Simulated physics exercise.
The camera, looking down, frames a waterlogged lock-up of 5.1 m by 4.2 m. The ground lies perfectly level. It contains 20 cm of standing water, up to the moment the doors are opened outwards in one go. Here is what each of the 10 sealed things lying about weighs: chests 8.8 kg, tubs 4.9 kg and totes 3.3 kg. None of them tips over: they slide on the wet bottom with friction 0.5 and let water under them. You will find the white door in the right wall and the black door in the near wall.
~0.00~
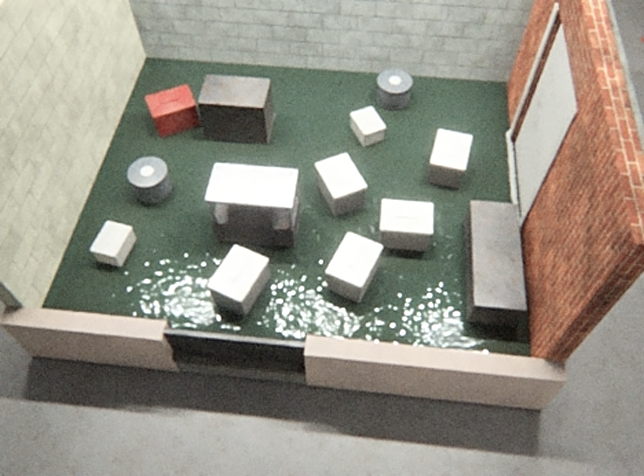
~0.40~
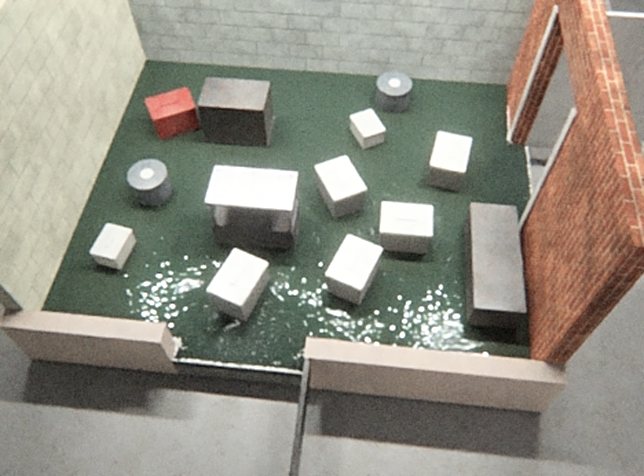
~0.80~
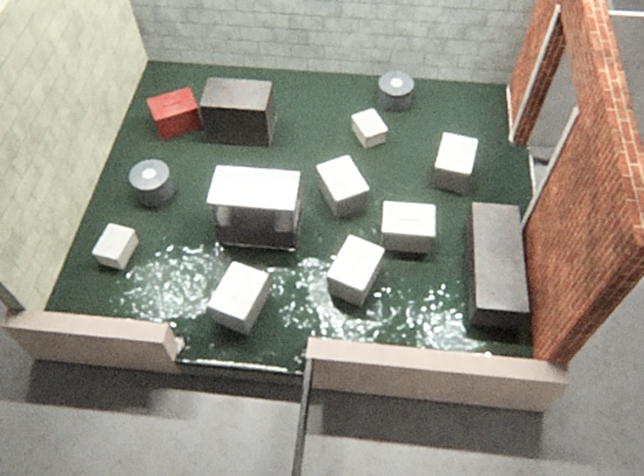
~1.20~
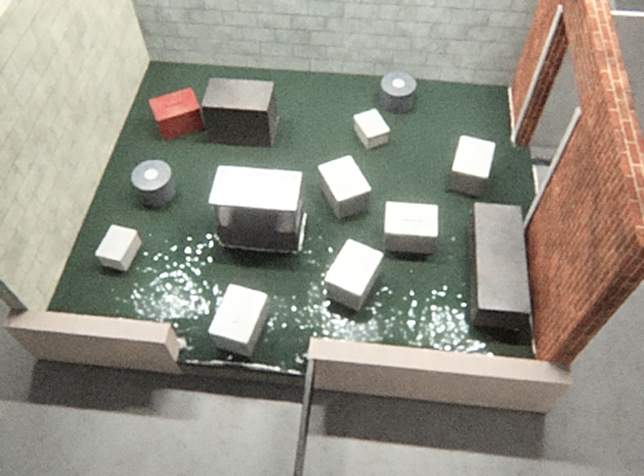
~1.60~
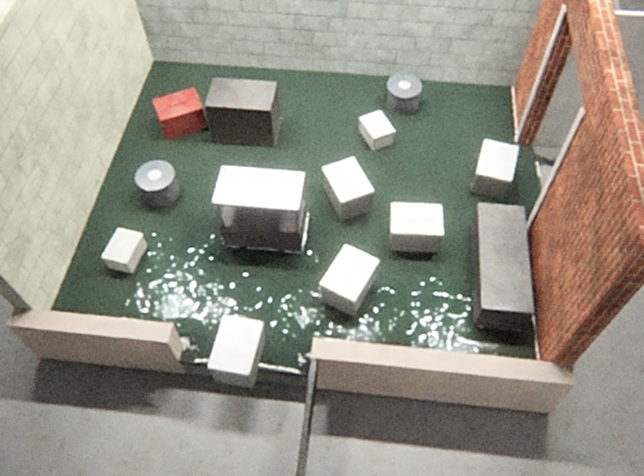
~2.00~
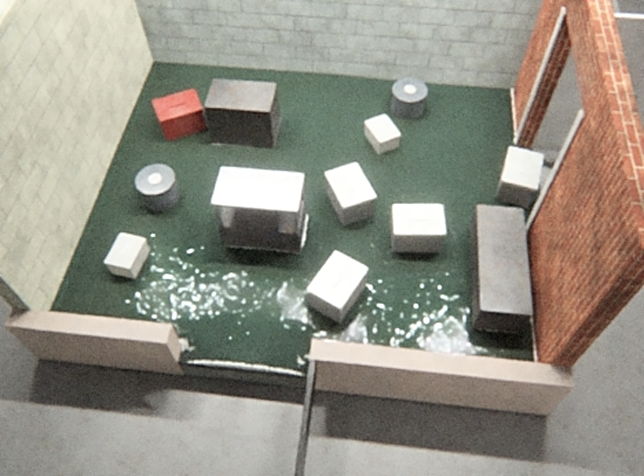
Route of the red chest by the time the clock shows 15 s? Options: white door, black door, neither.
It is neither.
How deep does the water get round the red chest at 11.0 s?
Close to 9 centimetres.
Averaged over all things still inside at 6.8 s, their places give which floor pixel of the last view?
(380, 217).
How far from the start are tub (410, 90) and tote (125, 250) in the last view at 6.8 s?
150 cm; gone out.
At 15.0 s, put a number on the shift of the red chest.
Some 150 cm, give or take.
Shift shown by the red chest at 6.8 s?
Around 80 cm from the start by that time.
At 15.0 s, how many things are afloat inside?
2 at that moment.
After 3.0 s the red chest is near (177, 109), 0.1 m from its start, afloat; 2 of 10 are out; 8 afloat.
After 6.8 s the red chest is near (196, 154), 0.8 m from its start, afloat; 4 of 10 are out; 6 afloat.
After 11.0 s the red chest is near (219, 167), 1.1 m from its start, afloat; 8 of 10 are out; 2 afloat.
After 15.0 s the red chest is near (281, 170), 1.7 m from its start, afloat; 8 of 10 are out; 2 afloat.
